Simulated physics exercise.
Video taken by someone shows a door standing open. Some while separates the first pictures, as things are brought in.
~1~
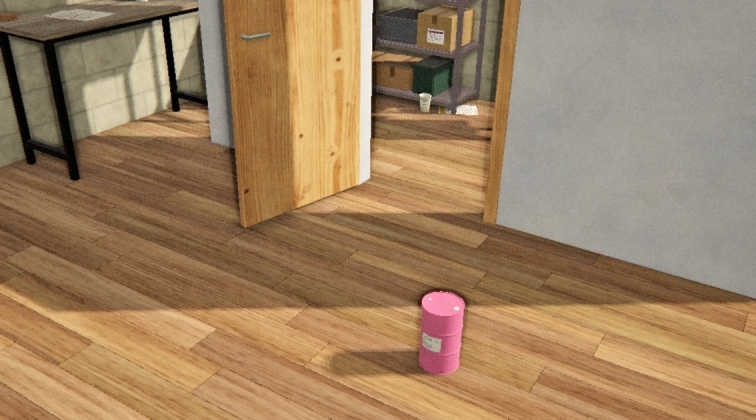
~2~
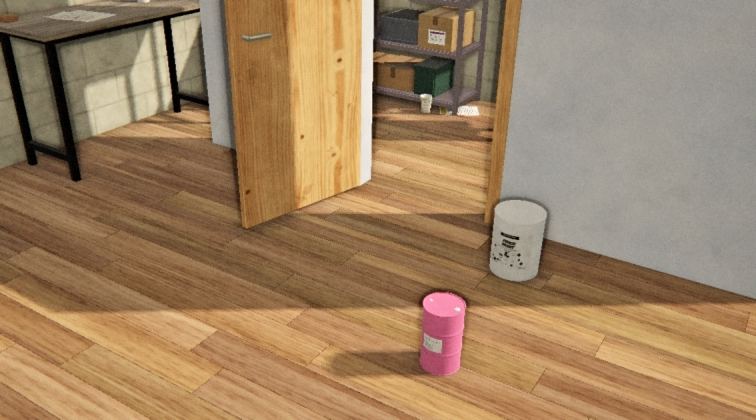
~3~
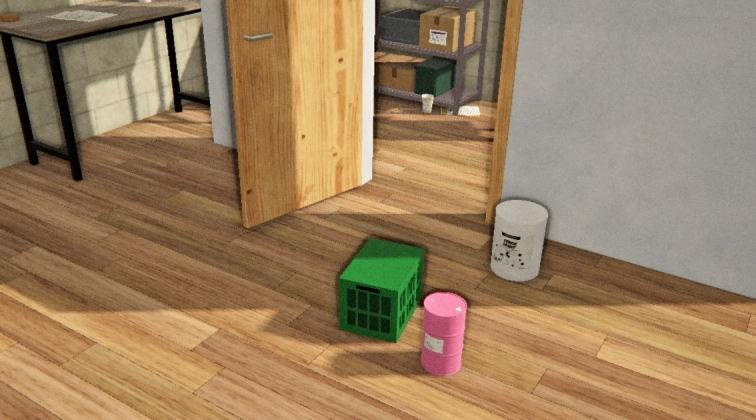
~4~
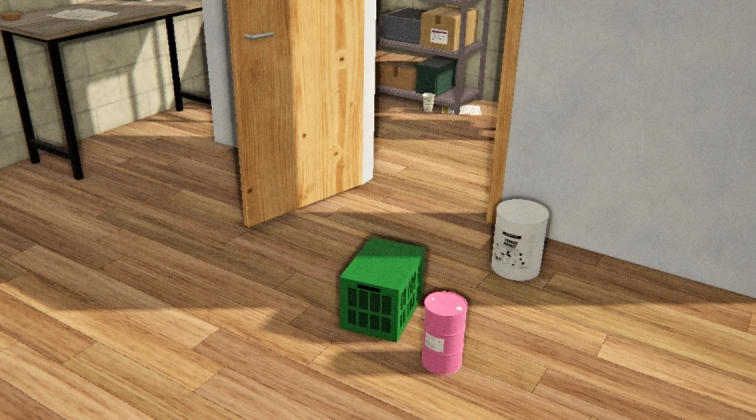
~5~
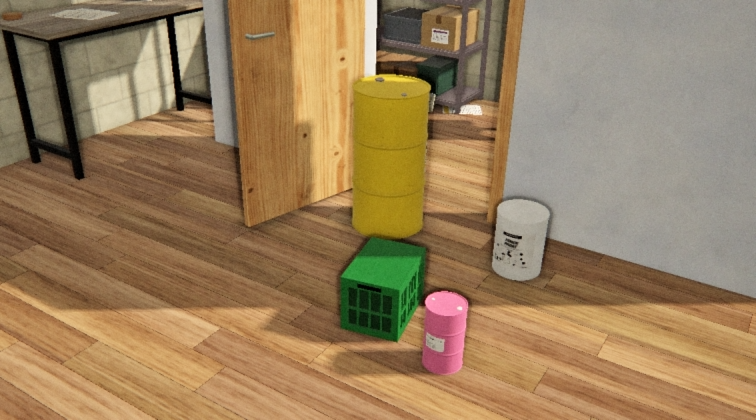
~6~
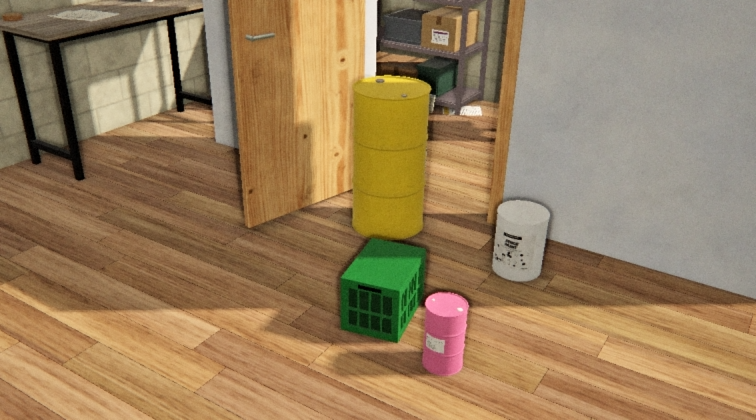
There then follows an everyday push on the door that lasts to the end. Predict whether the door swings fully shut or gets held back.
Held back.
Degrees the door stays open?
Around 65 degrees.
Then, 0.50 s past the last view, open by 96°.
Then, 0.70 s past the last view, open by 87°.
Then, 0.90 s past the last view, open by 77°.
Then, 1.10 s past the last view, open by 66°.
Finally, open by 65°; all 4 still in place. Final places as the last picture's camera would see them, yellow drum near (391, 158).
